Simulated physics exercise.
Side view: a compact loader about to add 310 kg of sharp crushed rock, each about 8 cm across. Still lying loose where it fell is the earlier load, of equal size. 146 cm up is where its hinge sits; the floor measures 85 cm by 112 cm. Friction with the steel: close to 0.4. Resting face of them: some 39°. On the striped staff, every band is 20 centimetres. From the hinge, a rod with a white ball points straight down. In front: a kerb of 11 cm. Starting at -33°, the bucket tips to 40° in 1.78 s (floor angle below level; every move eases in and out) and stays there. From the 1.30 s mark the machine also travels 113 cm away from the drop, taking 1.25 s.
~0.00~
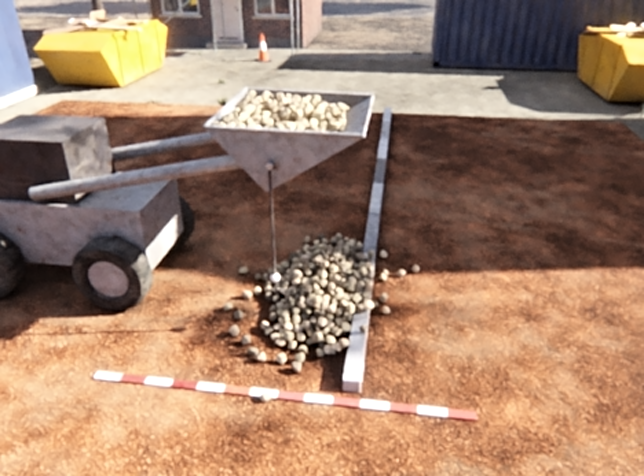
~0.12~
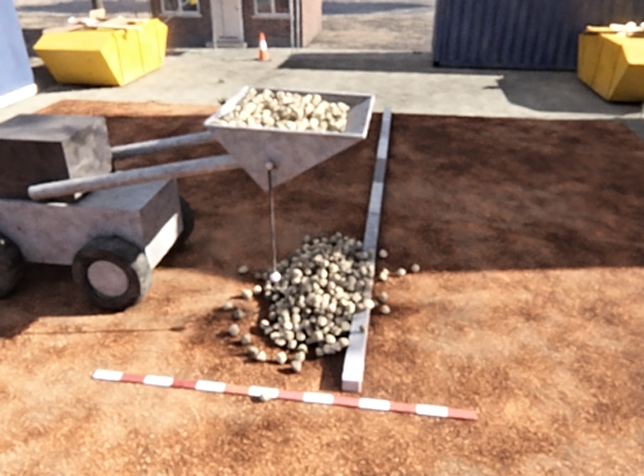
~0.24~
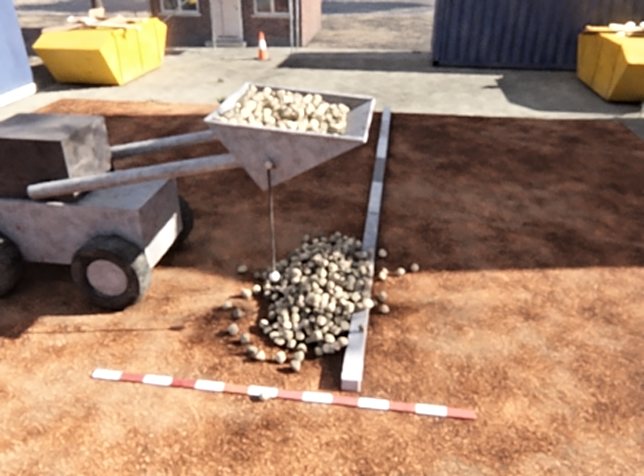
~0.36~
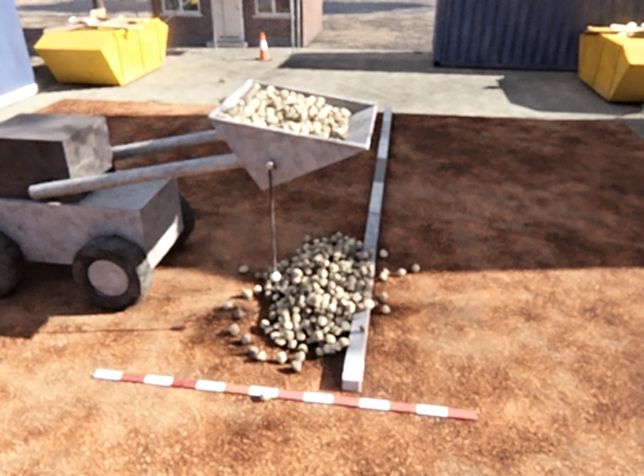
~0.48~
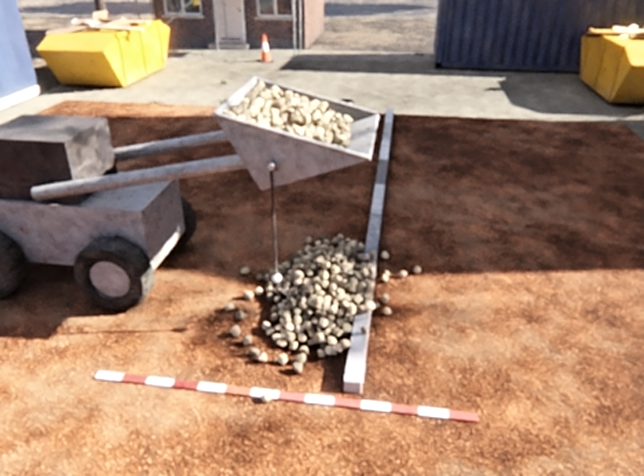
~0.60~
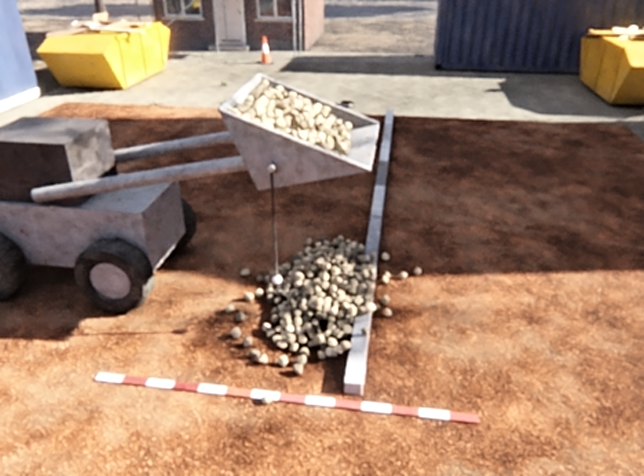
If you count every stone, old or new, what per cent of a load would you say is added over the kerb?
I would say about 26 per cent.
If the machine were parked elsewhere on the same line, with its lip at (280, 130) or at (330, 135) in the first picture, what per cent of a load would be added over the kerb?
The first would add around 0 per cent, the second around 5 per cent.
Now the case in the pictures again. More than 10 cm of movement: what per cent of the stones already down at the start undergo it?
5 per cent.
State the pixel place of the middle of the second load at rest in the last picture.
They come to rest centred about (340, 281).
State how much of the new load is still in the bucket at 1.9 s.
About 5 percent is still in there.
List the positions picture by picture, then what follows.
In the first frame, lip at (364, 136), floor tilted -33°, highest stones at (289, 102). The earlier load is highest near (328, 266), 28 cm above ground level, 98 % on this side of the kerb, 2 % over the kerb.
In the second frame, lip at (364, 137), floor tilted -32°, highest stones at (274, 101); the stones move at 0.1 m/s on average.
In the third frame, lip at (365, 141), floor tilted -29°, highest stones at (260, 98); the stones move at 0.1 m/s on average.
In the fourth frame, lip at (367, 148), floor tilted -25°, highest stones at (256, 95); the stones move at 0.2 m/s on average.
In the fifth frame, the bucket is at -20°, its lip at (370, 159); the top of the load is at (257, 93); the stones move at 0.2 m/s on average.
In the sixth frame, lip at (370, 170), floor tilted -14°, highest stones at (261, 91); the stones move at 0.2 m/s on average.
After 1.3 s the floor is at 29°; in per cent of one load, 100 in the bucket, 98 on this side of the kerb, 2 over the kerb; the foremost stones are at (391, 284).
After 1.9 s the floor is at 40°; in per cent of one load, 5 in the bucket, 189 on this side of the kerb, 6 over the kerb; the foremost stones are at (398, 285).
After 3.0 s the floor is at 40°; in per cent of one load, 0 in the bucket, 173 on this side of the kerb, 27 over the kerb; the foremost stones are at (482, 316).
After 5.7 s the floor is at 40°; in per cent of one load, 0 in the bucket, 173 on this side of the kerb, 27 over the kerb; the foremost stones are at (482, 316). Net gain over the kerb, 26.
